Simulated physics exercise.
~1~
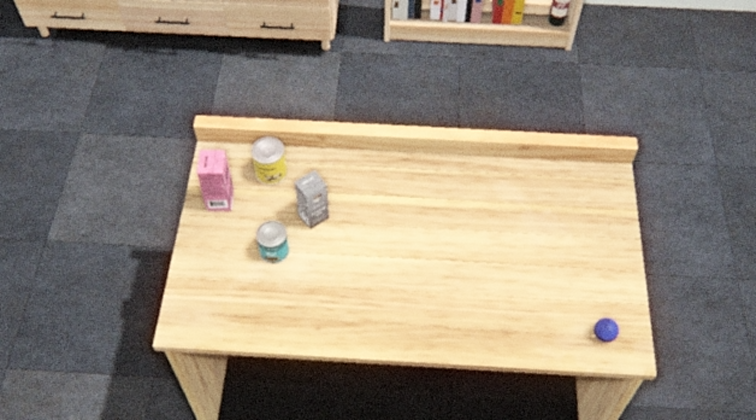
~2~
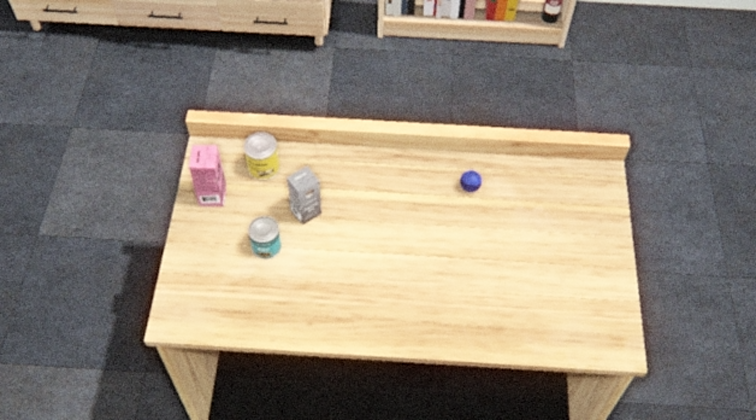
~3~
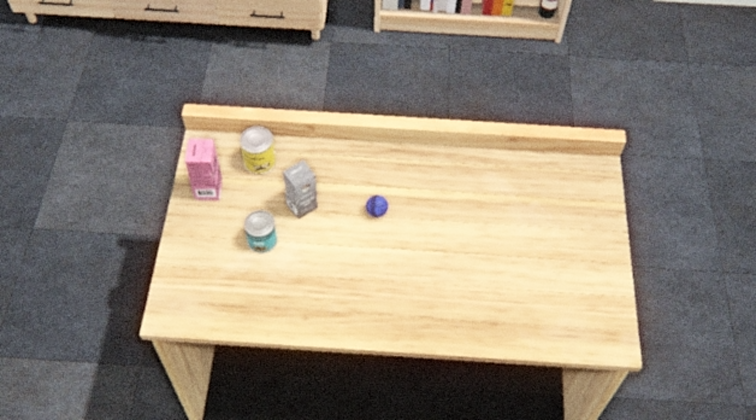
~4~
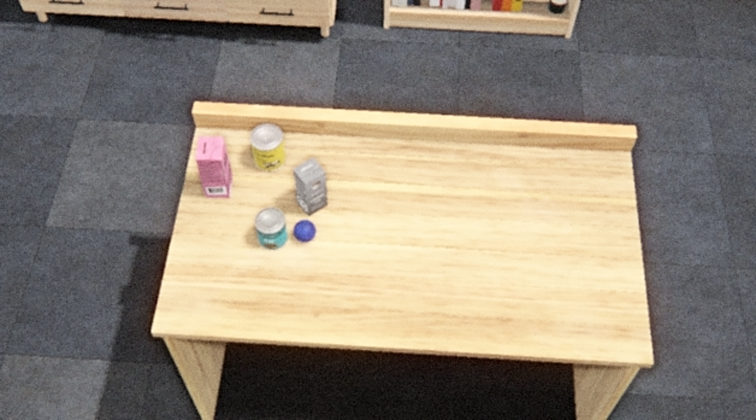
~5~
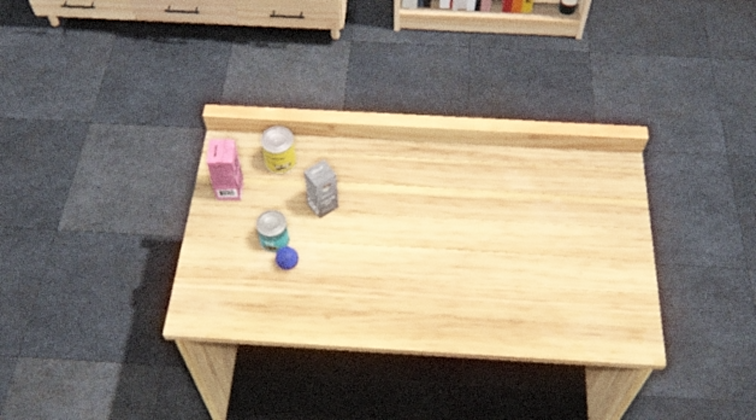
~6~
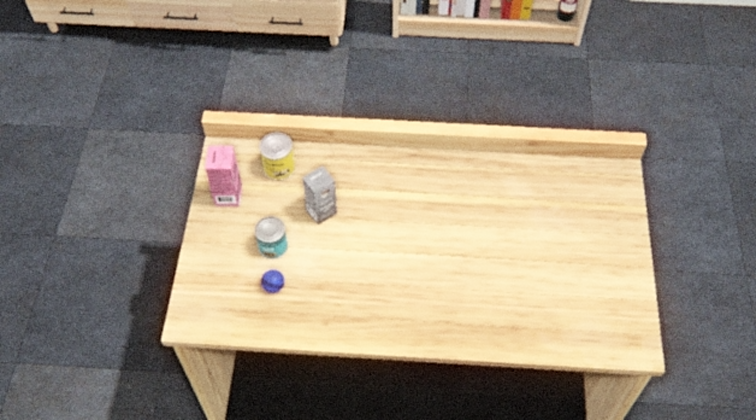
The clip shows a blue ball rolling from the right of a wooden table towards the back rail, then left and forward past a grey carton to a turquoise tin, which shifts slightly. The ball ends in front of the tin, with the yellow tin and both cartons still in place.
